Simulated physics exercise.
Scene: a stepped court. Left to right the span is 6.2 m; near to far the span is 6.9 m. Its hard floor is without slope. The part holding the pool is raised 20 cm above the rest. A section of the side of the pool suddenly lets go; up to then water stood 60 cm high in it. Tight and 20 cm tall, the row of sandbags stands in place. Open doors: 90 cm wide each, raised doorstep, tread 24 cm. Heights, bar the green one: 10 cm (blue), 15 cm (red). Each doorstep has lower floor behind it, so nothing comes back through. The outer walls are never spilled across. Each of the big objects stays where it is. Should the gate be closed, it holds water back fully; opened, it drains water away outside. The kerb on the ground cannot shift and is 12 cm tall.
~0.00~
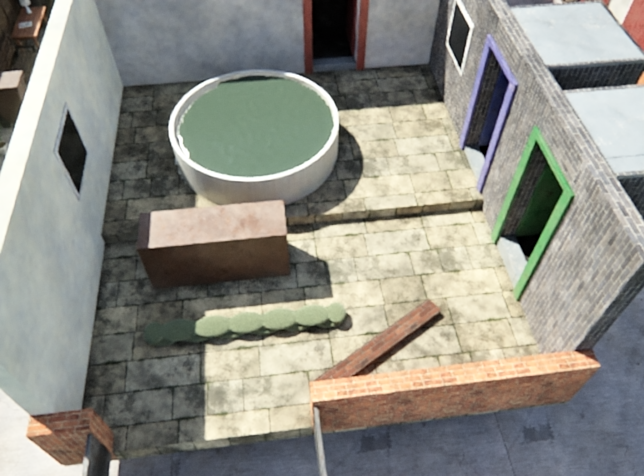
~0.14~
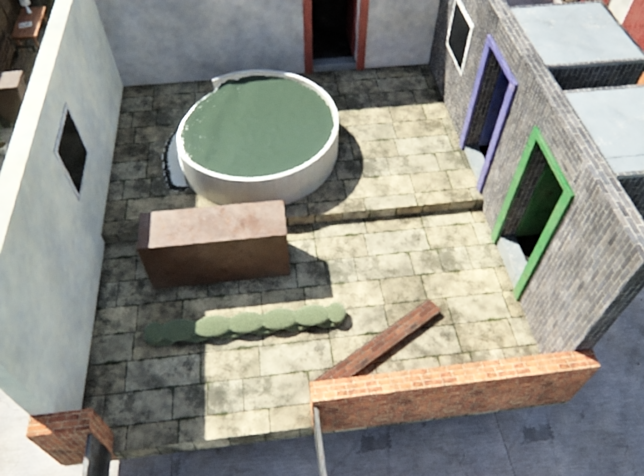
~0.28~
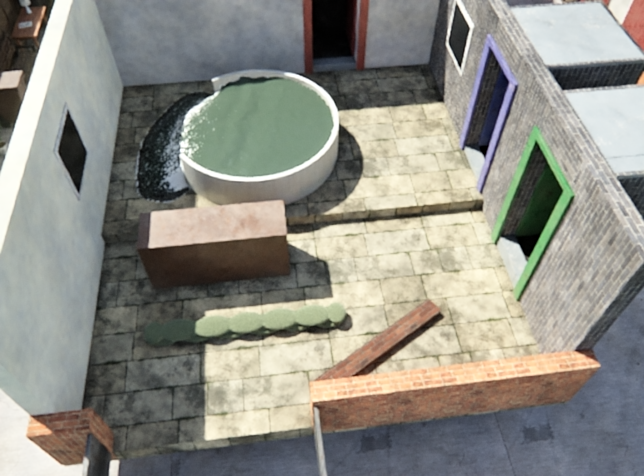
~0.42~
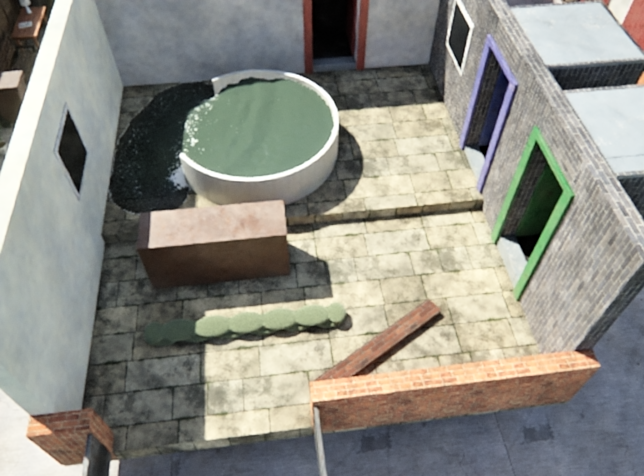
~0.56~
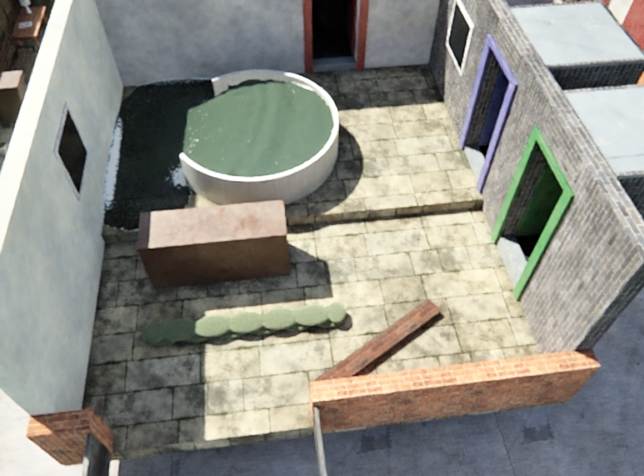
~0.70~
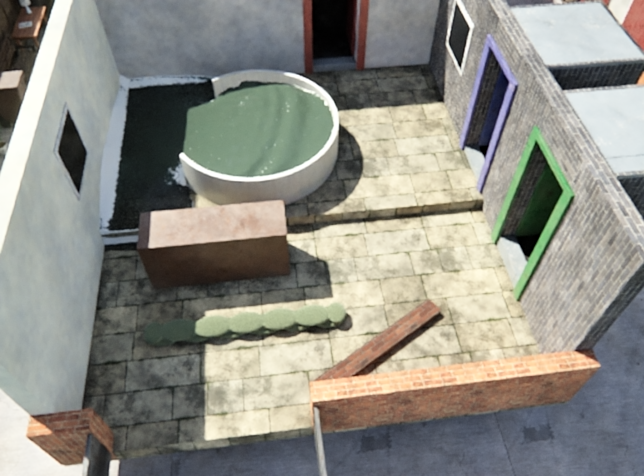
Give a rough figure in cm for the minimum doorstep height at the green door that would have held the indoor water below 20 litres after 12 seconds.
7.5 cm.
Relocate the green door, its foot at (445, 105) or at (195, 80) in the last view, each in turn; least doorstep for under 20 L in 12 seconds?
Roughly 17 and 26 cm.
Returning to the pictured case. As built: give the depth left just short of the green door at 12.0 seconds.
It comes to about 8.5 centimetres deep.
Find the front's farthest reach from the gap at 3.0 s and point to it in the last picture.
Look about (79, 436) in the last picture.
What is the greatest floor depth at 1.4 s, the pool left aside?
I'd put it near 50 cm.
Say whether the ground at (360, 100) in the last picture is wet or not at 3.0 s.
Point status: Inundated.
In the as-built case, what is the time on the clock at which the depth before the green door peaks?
Around 6.0 seconds.
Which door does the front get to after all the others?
Green.
After 1.4 s water covers 20 % of the floor, deepest (50 cm) near (121, 111); it has not reached the green door.
After 3.0 s water covers 40 % of the floor, deepest (38 cm) near (123, 93); it has not reached the green door.
After 12.0 s water covers 95 % of the floor, deepest (12 cm) near (79, 436); 8 cm at the green door, 0 litres in over its 22 cm doorstep.
At the green door as built, the water arrived by 5.4 s and peaked near 12 cm at 6.0 s.
With a doorstep of 6.5 cm, 32 litres would have come in within the 12 s; with 9 cm, 8 litres. So under 20 litres takes about 7.5 cm.
